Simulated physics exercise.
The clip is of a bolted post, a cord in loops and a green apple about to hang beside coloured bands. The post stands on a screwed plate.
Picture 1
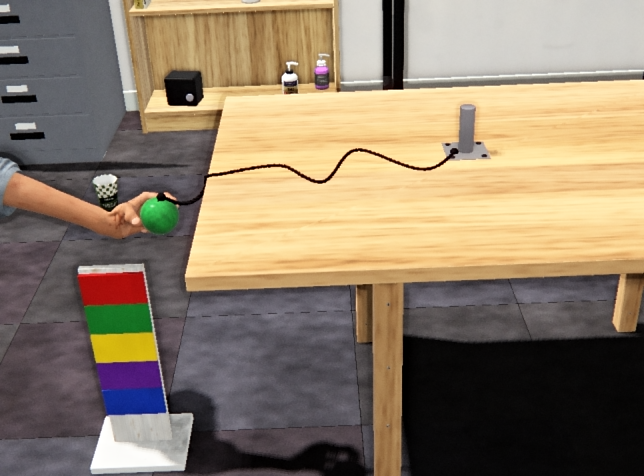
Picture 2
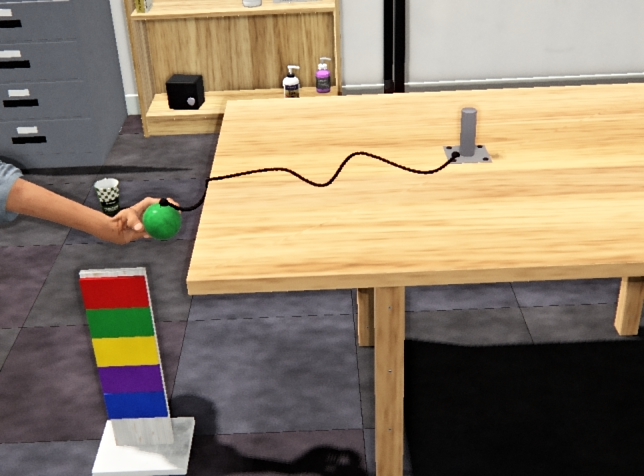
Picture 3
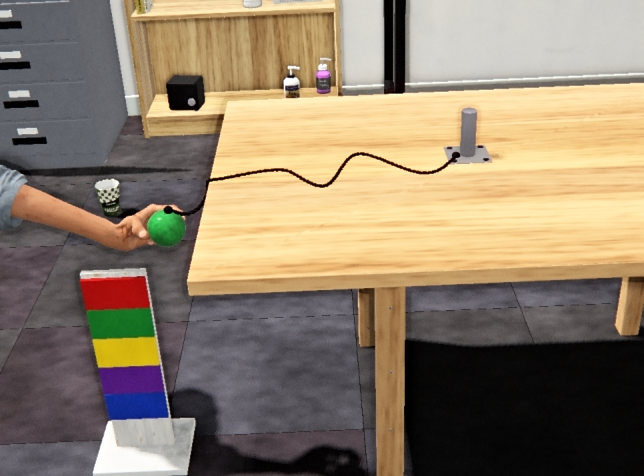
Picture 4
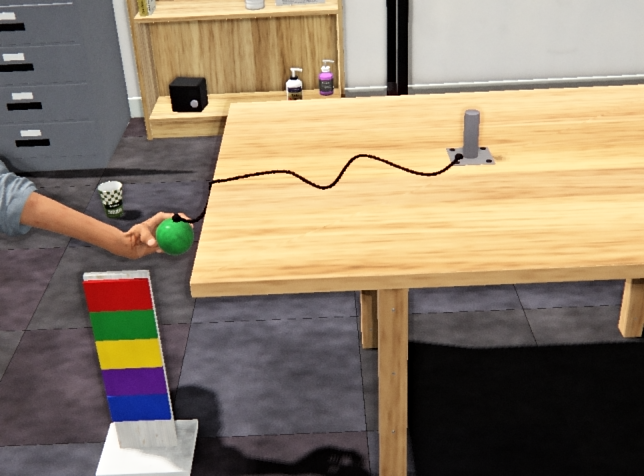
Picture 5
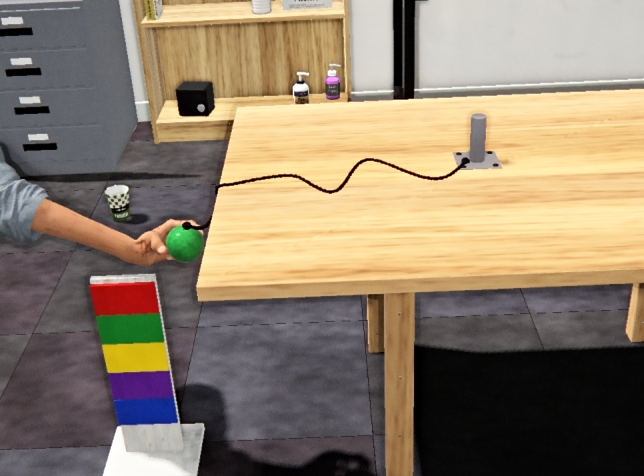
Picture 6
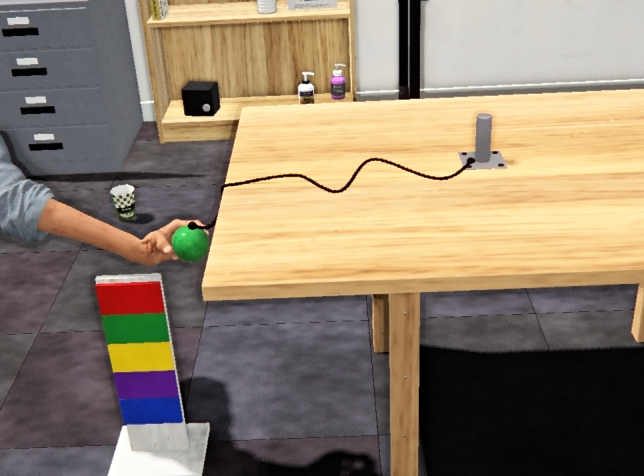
A hand holding a round green object lowered it slightly and eased it right, closer to the wooden table's edge, above a colour-banded stand, while its wavy dark cord stayed stretched to a metal post.
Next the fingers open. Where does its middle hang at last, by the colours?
The yellow one.
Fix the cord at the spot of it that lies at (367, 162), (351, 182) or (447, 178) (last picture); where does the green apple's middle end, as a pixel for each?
About (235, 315), (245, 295) and (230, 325).
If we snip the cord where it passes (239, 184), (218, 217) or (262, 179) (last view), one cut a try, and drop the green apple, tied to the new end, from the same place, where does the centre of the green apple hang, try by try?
About (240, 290), (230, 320) and (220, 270).
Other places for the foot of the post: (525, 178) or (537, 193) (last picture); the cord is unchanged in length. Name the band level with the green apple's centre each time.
One after the other, green; green.
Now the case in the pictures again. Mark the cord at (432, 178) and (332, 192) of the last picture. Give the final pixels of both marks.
The first at (408, 167), the second at (246, 183).
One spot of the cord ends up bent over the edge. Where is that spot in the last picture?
Near (316, 184).
Early on, apple near (272, 329); level with yellow.
Midway, apple near (224, 346); level with yellow.
Finally, apple near (235, 348); level with yellow. The cord holds its middle at yellow.
